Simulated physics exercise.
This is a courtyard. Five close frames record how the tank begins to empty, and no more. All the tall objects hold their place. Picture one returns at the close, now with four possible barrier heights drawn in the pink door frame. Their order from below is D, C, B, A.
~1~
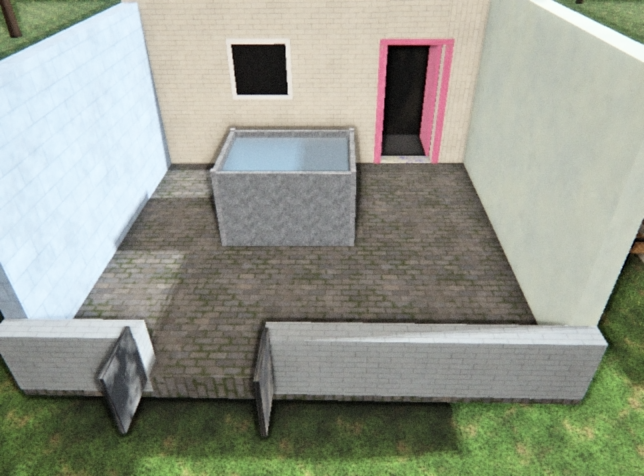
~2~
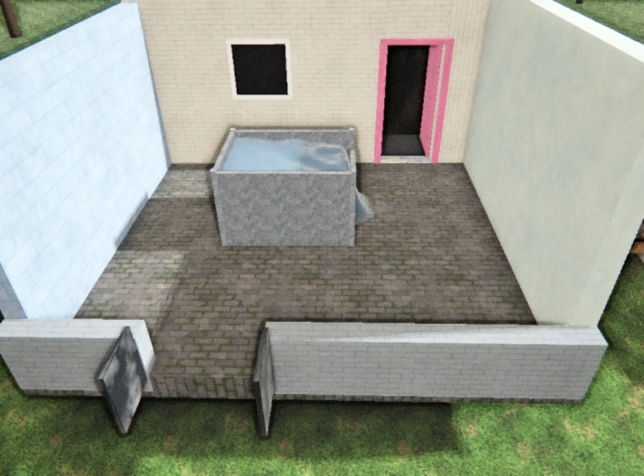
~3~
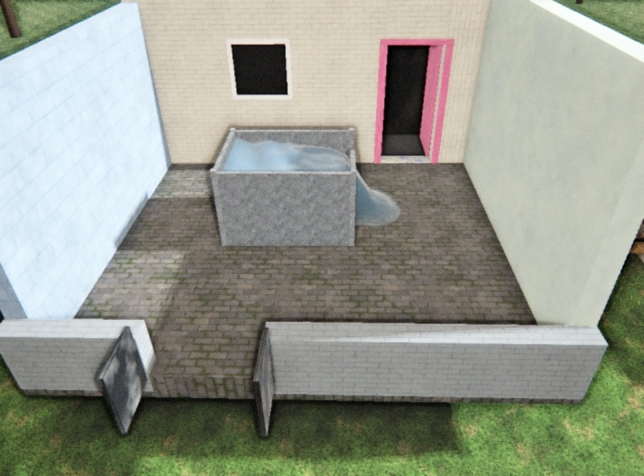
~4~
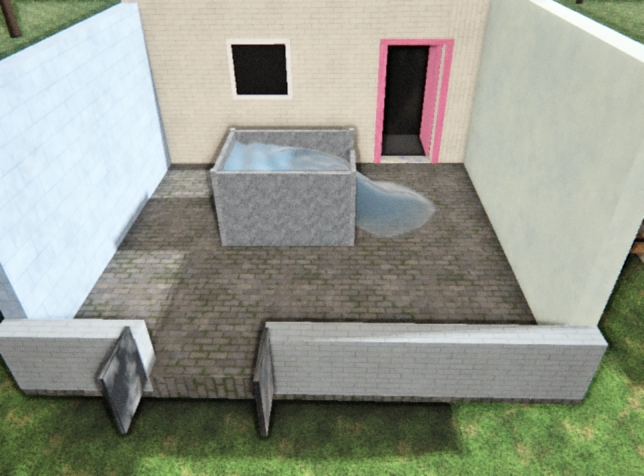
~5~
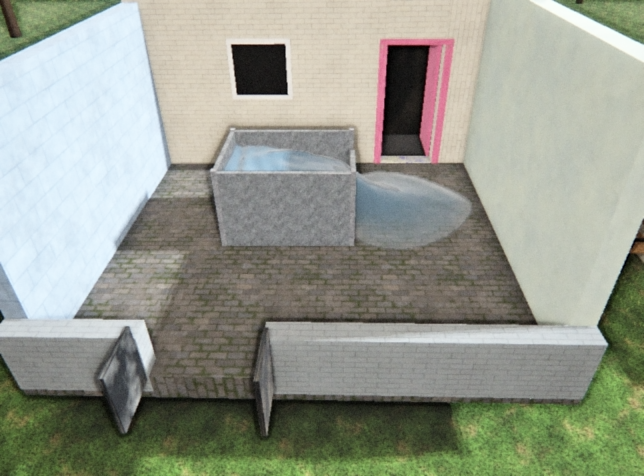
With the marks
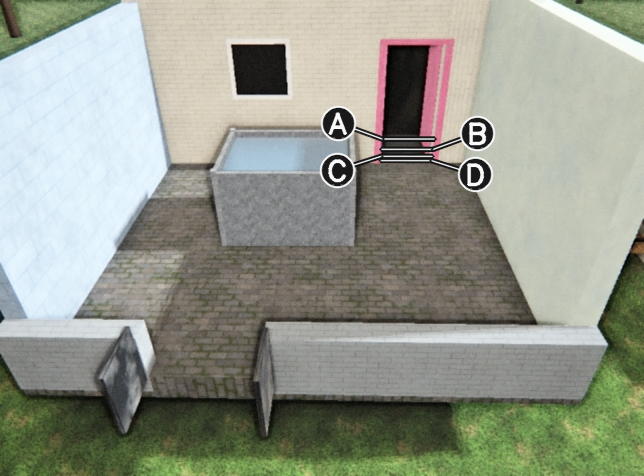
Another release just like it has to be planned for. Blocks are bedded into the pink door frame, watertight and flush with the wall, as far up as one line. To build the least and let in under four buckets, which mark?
B will do.
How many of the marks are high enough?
Two.
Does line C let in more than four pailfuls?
Yes, that goes wrong.
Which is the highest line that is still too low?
That would be C.
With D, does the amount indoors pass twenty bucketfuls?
Yes.
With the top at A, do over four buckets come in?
No.
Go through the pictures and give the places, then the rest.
Water in the tank at rest, its middle at (288, 155); foot of the pink doorway at (406, 163); open gate at (204, 317).
Water covers 1 % of the ground, its front hidden from here.
Water covers 3 % of the ground and shows as far out as (393, 215).
Water covers 7 % of the ground and shows as far out as (426, 201).
Water covers 14 % of the ground and shows as far out as (465, 201).
On the marked copy, A at (408, 139); B at (407, 149); C at (406, 156); D at (406, 160); from the bottom up D, C, B, A.
With A, nothing gets over.
With B, a bucket or two gets in.
With C, about 13 bucketfuls get in.
With D, dozens of bucketfuls pour in.
